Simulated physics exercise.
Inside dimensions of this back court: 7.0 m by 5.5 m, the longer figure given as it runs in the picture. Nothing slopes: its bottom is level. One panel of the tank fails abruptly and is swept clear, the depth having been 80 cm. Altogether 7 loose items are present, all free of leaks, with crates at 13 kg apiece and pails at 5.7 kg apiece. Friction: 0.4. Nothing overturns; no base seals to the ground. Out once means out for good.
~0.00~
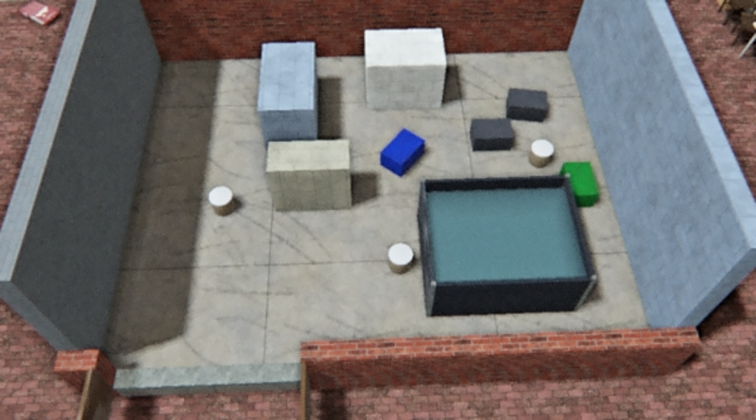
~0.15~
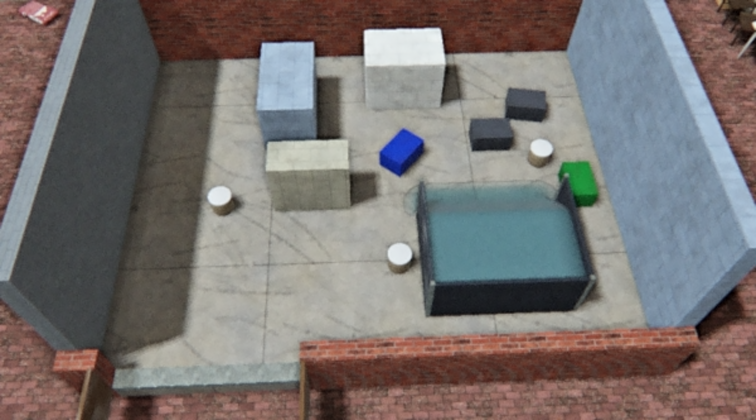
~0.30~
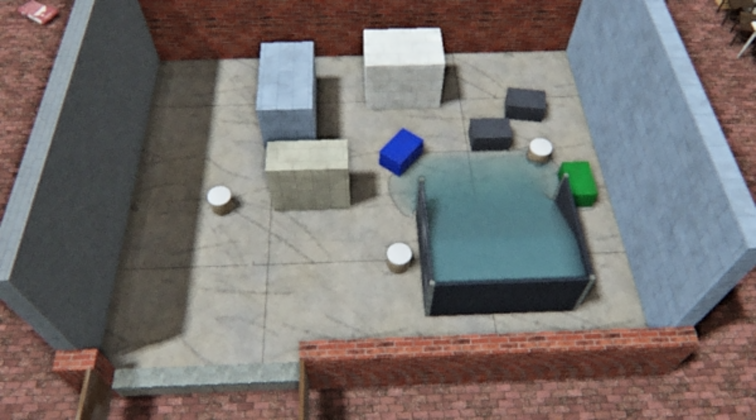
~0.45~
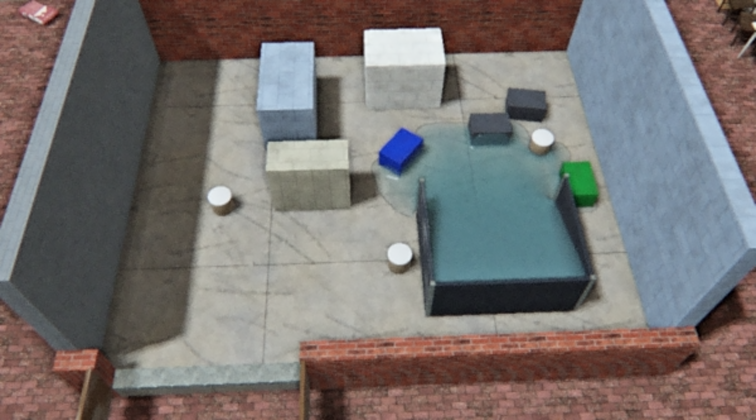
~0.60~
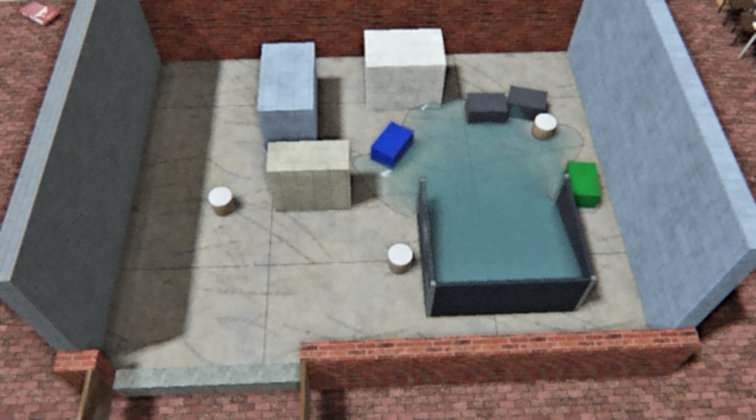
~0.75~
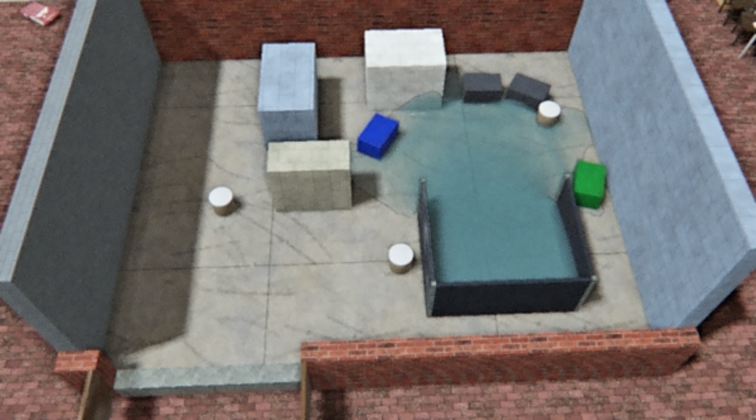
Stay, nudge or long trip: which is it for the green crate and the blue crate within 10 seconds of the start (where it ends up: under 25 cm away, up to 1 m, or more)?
One by one: Green crate: Is swept well away; blue crate: Is swept well away.
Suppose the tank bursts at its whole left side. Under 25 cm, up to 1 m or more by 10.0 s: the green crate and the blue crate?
Outcome - green crate: No real movement, blue crate: No real movement.
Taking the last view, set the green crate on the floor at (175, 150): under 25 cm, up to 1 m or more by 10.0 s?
Short answer: It drifts a great distance.
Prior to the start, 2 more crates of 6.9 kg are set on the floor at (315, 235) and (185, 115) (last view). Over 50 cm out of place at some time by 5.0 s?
Order kept: Falls short, exceeds it.
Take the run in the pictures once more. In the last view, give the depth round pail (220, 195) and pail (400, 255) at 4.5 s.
1 and 2 cm.
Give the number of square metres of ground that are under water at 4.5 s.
Close to 26 m2, I'd say.
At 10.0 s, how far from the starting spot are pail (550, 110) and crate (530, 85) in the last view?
In that order: 350 cm, 150 cm.
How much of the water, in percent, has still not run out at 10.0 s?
Close to 92 in a hundred parts remain.
After 2.0 s the green crate is near (595, 179), 0.2 m from its start, aground; the blue crate is near (342, 60), 2.0 m from its start, aground; 0 of 7 are out; 3 afloat.
After 4.5 s the green crate is near (620, 315), 2.2 m from its start, afloat; the blue crate is near (346, 75), 1.7 m from its start, afloat; 0 of 7 are out; 5 afloat.
After 7.0 s the green crate is near (431, 325), 3.3 m from its start, afloat; the blue crate is near (344, 77), 1.7 m from its start, afloat; 0 of 7 are out; 6 afloat.
After 10.0 s the green crate is near (242, 322), 5.2 m from its start, aground; the blue crate is near (339, 72), 1.8 m from its start, afloat; 0 of 7 are out; 3 afloat.
